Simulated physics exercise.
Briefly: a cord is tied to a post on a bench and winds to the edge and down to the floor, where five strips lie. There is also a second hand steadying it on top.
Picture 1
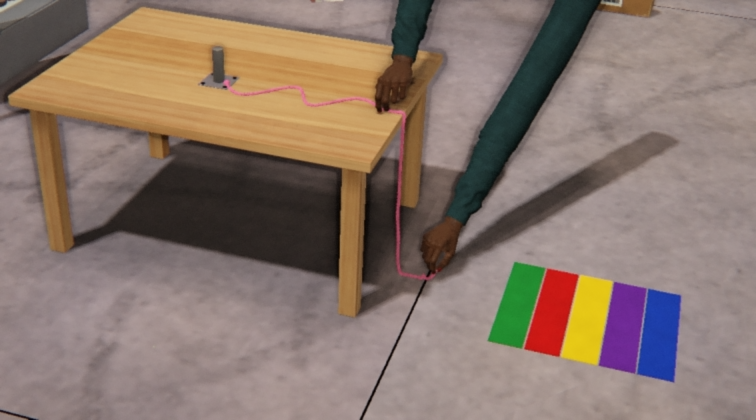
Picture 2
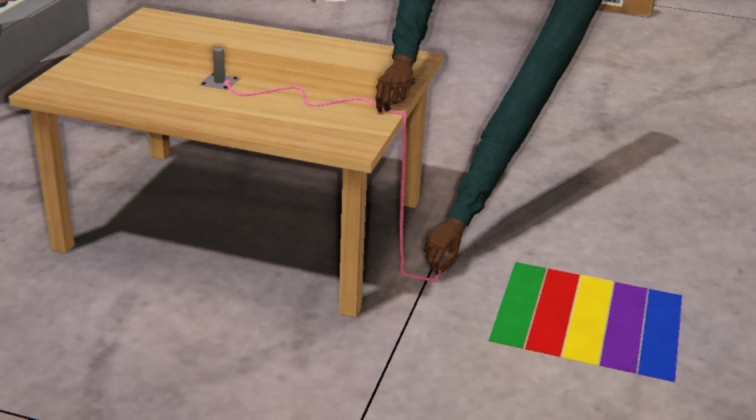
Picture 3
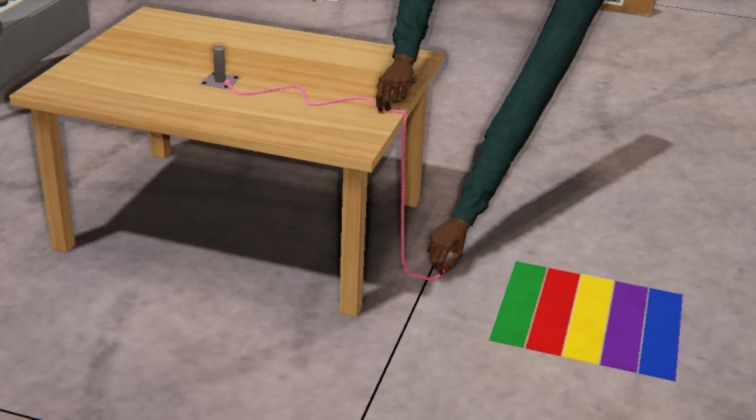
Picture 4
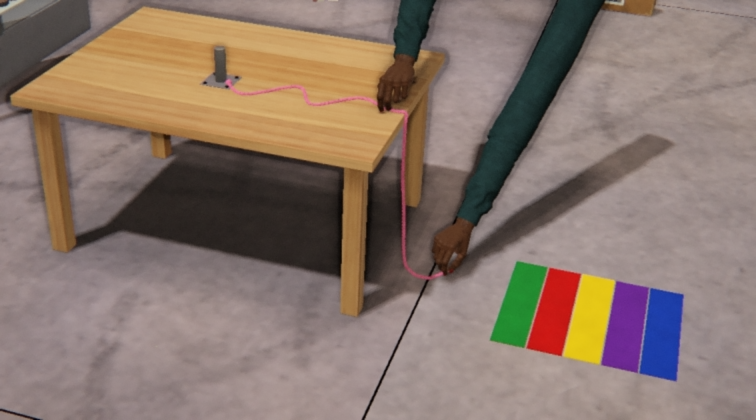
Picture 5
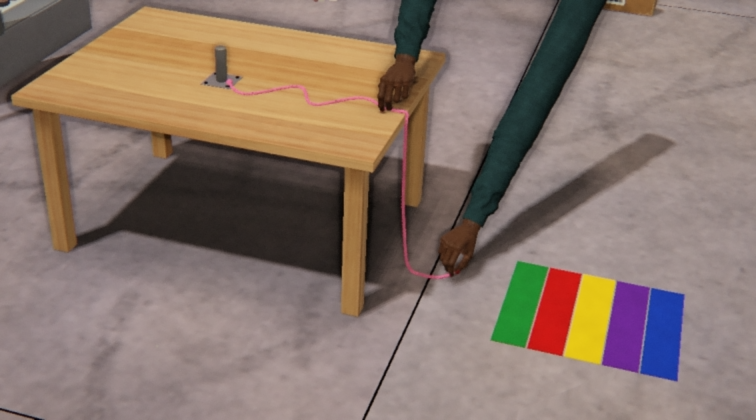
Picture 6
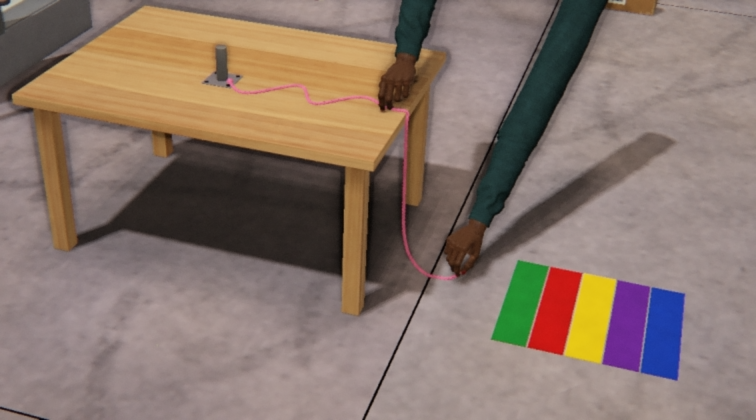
The footage shows a pink cord running from a post across a wooden table and down to the floor, where one hand slowly draws its end slightly right near five coloured strips while the other stays at the table's edge.
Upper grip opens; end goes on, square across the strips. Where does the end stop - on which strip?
On the purple strip.
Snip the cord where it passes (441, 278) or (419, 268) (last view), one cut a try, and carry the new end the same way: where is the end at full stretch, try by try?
In order, about (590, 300) and about (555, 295).
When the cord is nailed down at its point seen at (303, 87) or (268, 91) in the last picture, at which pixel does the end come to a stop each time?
First (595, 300), then (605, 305).
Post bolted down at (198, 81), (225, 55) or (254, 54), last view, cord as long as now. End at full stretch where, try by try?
Around (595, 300), then (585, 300), then (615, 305).
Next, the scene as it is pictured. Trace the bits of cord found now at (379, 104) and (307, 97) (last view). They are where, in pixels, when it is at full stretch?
The first lands at (425, 129), while the second lands at (343, 99).
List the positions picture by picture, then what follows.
The first picture shows end (436, 270); green (510, 329); red (546, 337); yellow (583, 345); purple (619, 353); blue (658, 361).
The second picture shows end (439, 271); cord through (242, 95) (304, 95) (354, 99) (404, 128) (402, 195) (402, 254).
The third picture shows end (443, 271).
The fourth picture shows end (448, 271); cord through (244, 94) (305, 94) (356, 98) (405, 127) (403, 195) (404, 253).
The fifth picture shows end (454, 272).
The sixth picture shows end (460, 273); cord through (245, 93) (307, 93) (357, 97) (406, 126) (404, 193) (409, 253).
A little later, end near (565, 295); over red.
Next, end near (601, 302); over yellow.
When it is tight, end near (623, 307); over purple. It gets as far as the purple strip.
